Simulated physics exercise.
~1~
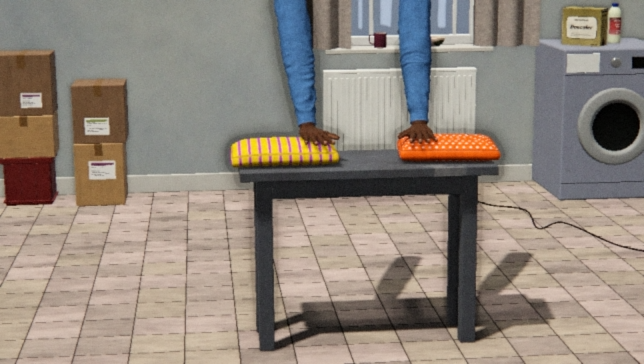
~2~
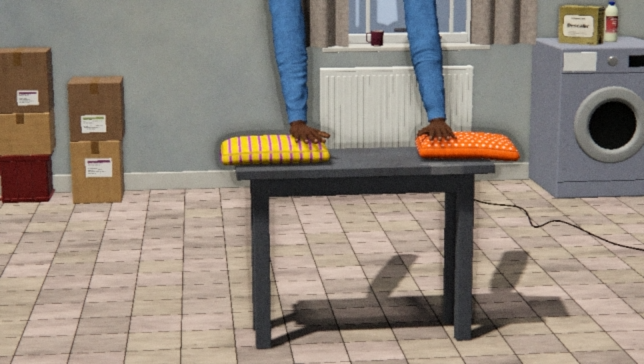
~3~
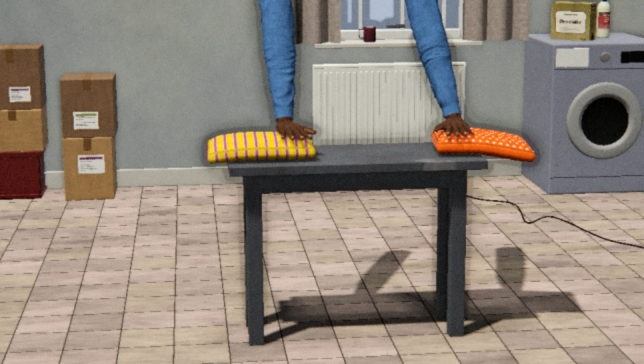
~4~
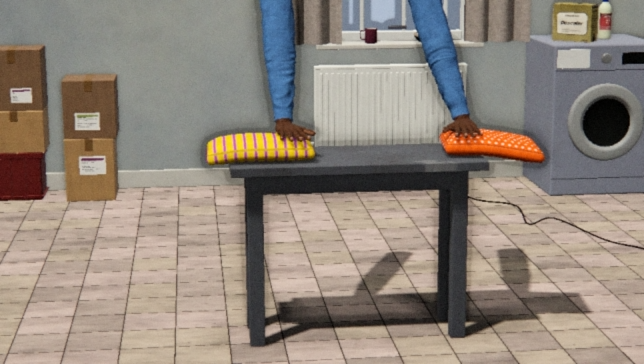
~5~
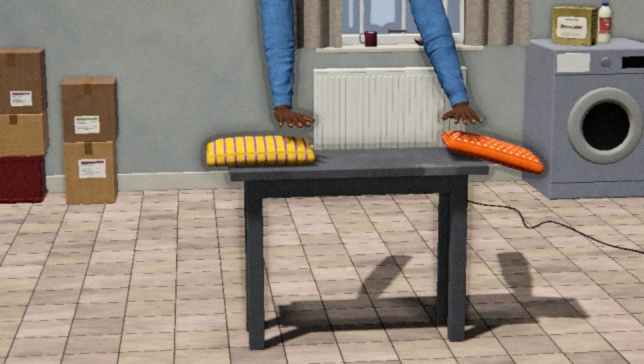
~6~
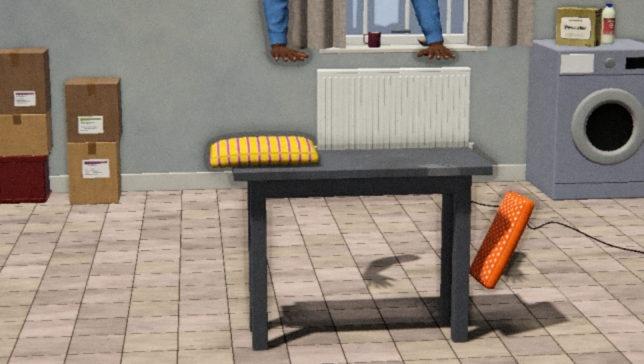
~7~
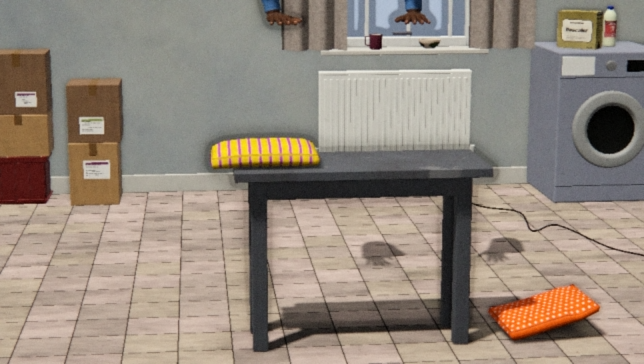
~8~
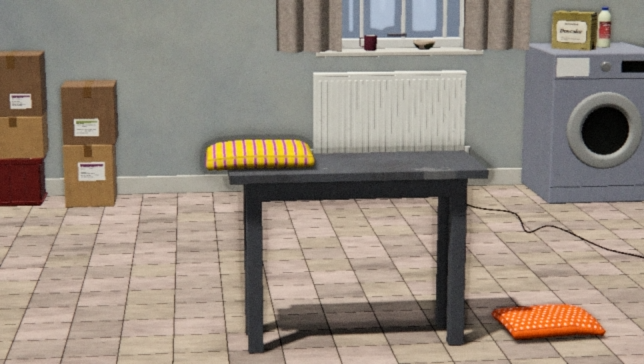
A yellow pillow and an orange pillow slide apart on a dark side table, each pressed by a hand from someone in blue sleeves. The yellow one moves left until it pokes a little past the table's edge, while the orange one is pushed farther out over the right end and begins to sag. The hands let go and lift away. The orange pillow tips outward, slips off the end and drops to the tiled floor, where it settles flat to the right of the table. The yellow pillow stays in place on top.
